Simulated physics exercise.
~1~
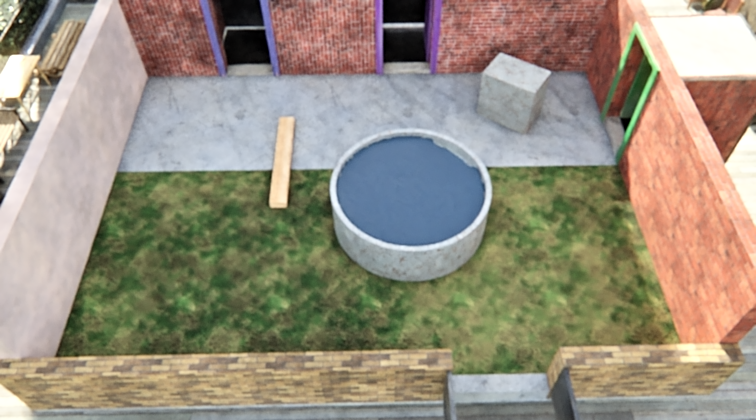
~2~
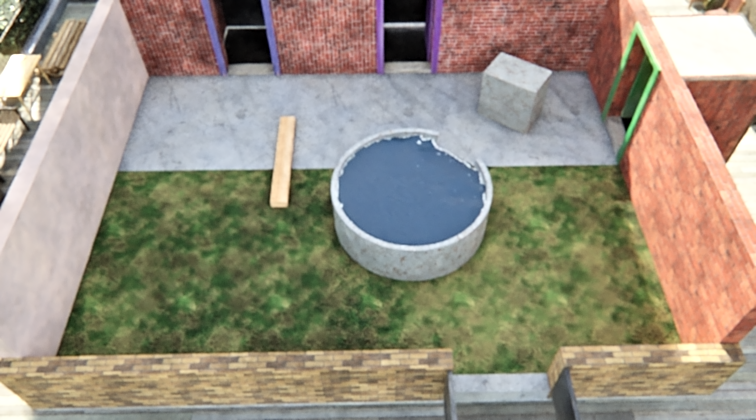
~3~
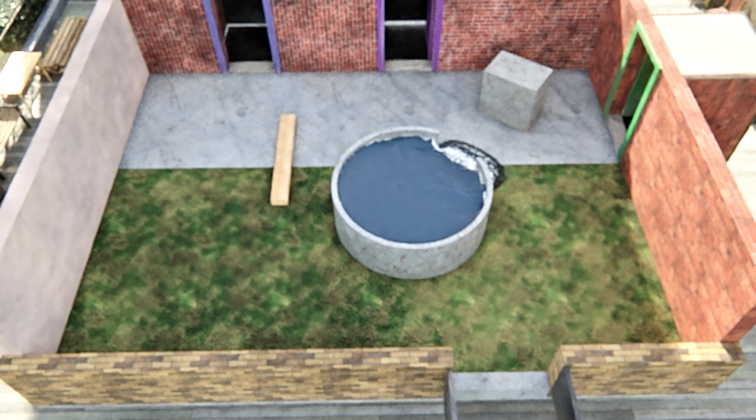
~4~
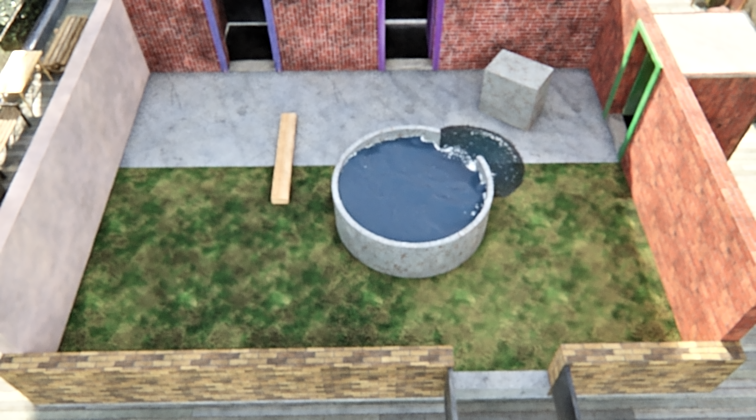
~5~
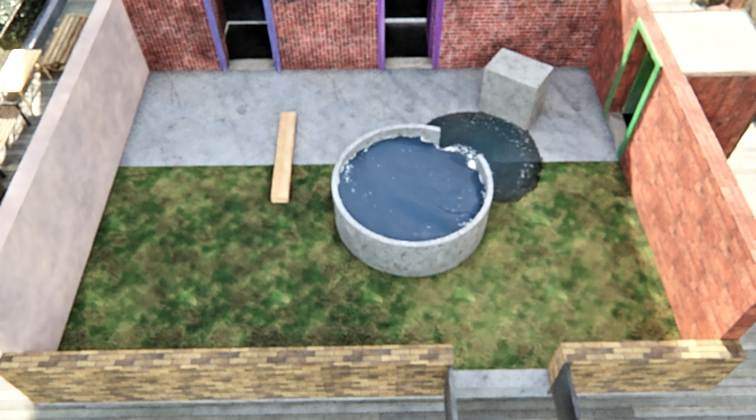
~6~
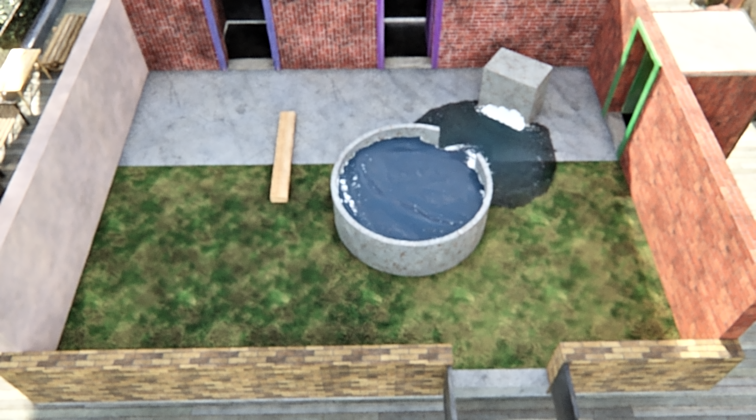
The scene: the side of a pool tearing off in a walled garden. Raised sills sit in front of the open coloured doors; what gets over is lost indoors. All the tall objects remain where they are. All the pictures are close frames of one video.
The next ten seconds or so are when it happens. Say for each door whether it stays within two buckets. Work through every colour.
In the end blue door: Does not overshoot; purple door: Overshoots; green door: Overshoots.
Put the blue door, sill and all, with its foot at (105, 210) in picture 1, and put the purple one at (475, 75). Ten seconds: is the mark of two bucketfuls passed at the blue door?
Lab note - blue door: Under the limit.
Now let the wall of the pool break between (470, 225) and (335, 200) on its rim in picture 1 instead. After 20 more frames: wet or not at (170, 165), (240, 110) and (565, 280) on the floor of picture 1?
Taking the three spots as listed, they end up spared, spared and inundated.
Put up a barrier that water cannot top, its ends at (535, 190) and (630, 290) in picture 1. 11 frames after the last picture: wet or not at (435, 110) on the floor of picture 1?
Answer: Under water.
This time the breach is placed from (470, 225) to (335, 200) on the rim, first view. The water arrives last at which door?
It's the purple door.
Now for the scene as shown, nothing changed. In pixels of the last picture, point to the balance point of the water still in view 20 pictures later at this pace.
The water's centre sits above (464, 170).
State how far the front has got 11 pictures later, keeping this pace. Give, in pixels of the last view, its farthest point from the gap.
The front's farthest point is close to (585, 70).
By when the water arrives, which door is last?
It has to be the blue door.
A moment on, water covers 15 % of the floor; the blue door not reached, the purple door not reached, the green door wet at the sill, nothing in.
Next, water covers 20 % of the floor; the blue door not reached, the purple door under two buckets in, the green door over two buckets in.
Then, water covers 35 % of the floor; the blue door wet at the sill, nothing in, the purple door over two buckets in, the green door far over two buckets in.
Later, water covers 55 % of the floor; the blue door wet at the sill, nothing in, the purple door far over two buckets in, the green door far over two buckets in.
In the end, water covers 75 % of the floor; the blue door wet at the sill, nothing in, the purple door far over two buckets in, the green door far over two buckets in.
